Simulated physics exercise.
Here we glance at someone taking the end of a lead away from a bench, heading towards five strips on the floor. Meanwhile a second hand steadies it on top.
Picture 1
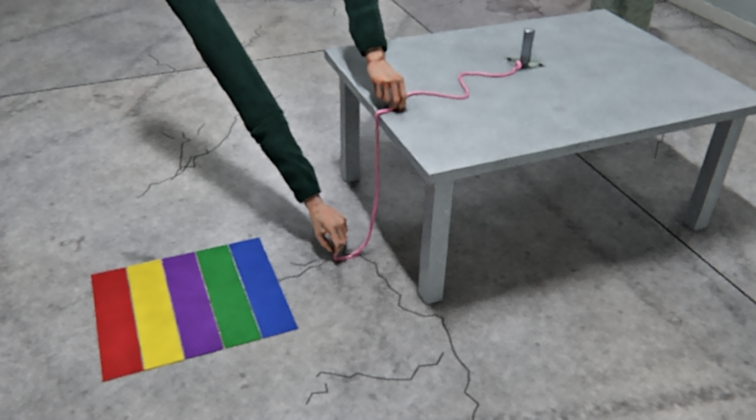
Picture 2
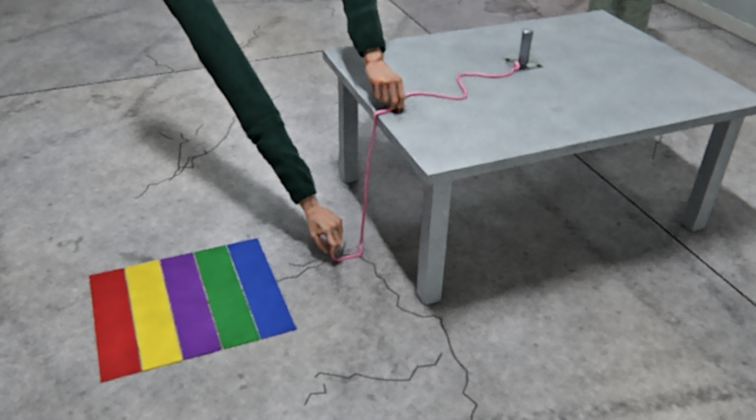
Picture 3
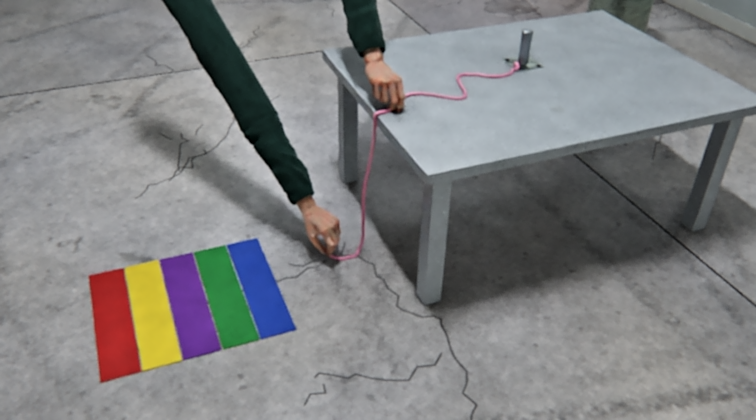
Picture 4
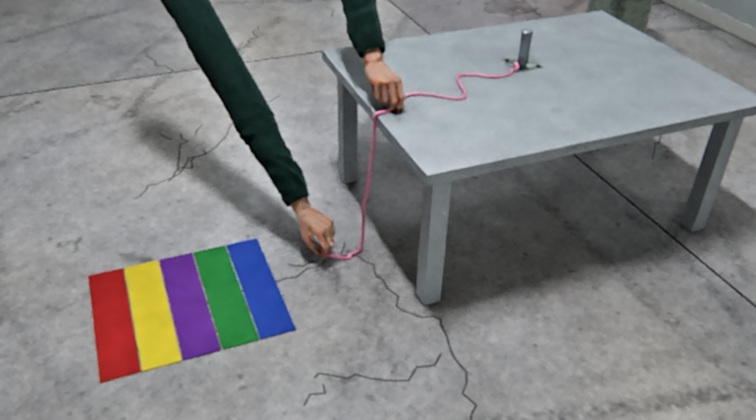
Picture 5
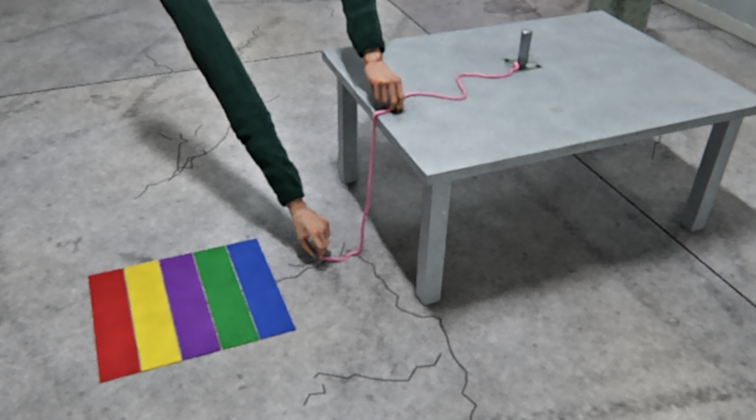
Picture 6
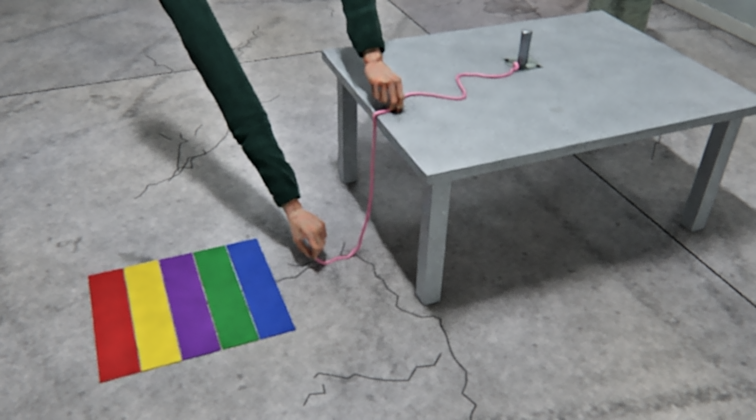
A hand slowly draws the end of a pink cord left across the floor.
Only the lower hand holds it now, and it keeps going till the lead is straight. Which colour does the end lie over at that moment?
It lies over yellow.
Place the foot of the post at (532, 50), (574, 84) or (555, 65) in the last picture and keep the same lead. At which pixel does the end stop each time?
Roughly (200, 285), (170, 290) and (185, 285), try by try.
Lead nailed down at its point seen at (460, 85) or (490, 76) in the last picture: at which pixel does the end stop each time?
Try by try, around (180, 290) and (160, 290).
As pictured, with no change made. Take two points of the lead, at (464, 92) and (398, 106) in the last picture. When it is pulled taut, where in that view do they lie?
To (426, 93) for the first and to (345, 131) for the second.
A little later, end near (216, 279); over green.
Next, end near (173, 289); over purple.
When it is tight, end near (147, 295); over yellow. Over yellow.
